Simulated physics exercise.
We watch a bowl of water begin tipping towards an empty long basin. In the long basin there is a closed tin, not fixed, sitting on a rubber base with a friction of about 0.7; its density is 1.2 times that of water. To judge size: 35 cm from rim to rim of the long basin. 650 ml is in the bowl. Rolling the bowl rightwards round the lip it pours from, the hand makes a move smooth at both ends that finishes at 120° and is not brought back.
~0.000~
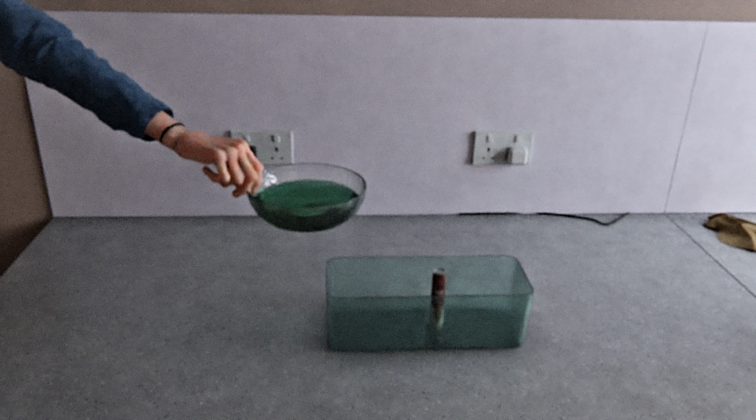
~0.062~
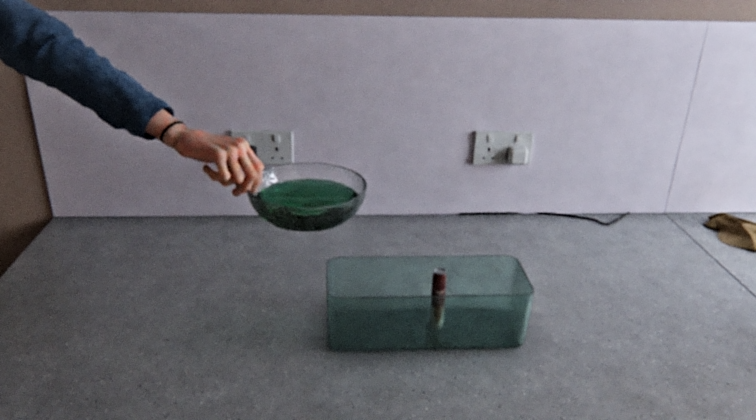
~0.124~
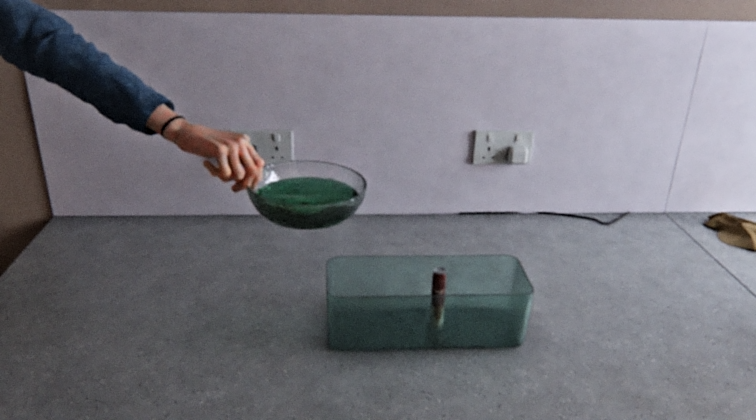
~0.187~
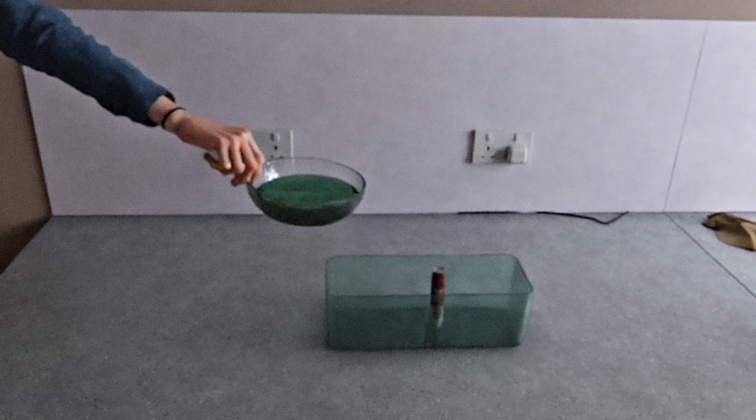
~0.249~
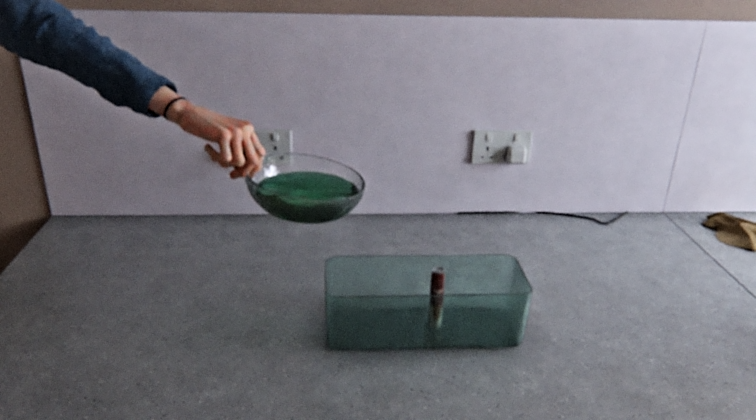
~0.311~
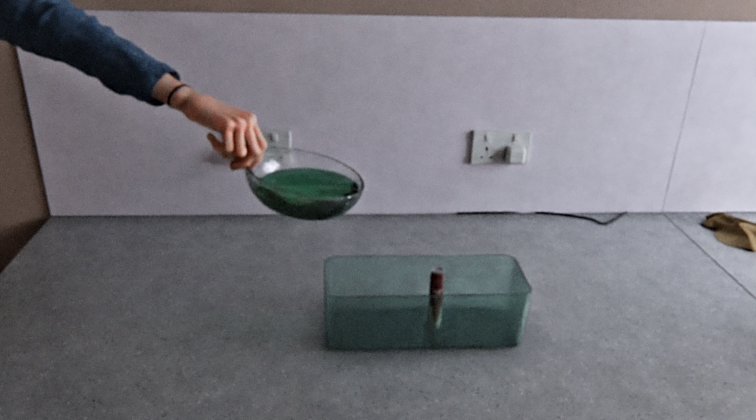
A hand holds a clear glass bowl of green-tinted water level above and to the left of a long, see-through basin with a small upright object in it. The hand then rises slightly, tilting the bowl gently rightwards while the water stays inside, and the basin remains still.
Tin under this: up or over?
Over.
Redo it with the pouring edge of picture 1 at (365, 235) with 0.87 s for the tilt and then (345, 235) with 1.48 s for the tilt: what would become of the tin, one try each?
The tin overturns the first time and stays vertical the second time.
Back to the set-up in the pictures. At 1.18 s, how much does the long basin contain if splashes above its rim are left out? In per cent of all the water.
Reading: Approx. 94 %.
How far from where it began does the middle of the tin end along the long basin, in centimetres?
Shift of tin centre: Approx. 7.5 cm.
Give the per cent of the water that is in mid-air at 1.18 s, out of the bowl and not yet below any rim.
Near 5 per cent, I'd say.
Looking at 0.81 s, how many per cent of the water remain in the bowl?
Roughly 30 per cent.
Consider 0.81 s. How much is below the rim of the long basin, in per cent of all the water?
Around 20 percent.
After 0.81 s the tilt is 69° and 29 per cent is still to pour; the tin stands where it began.
After 1.18 s the tilt is 108° and 0 per cent is still to pour; the tin leans 26°.
After 1.56 s the tilt is 120° and 0 per cent is still to pour; the tin lies on its side.
After 1.98 s the tilt is 120° and 0 per cent is still to pour; the tin lies on its side.
In the end the tin lies on its side.
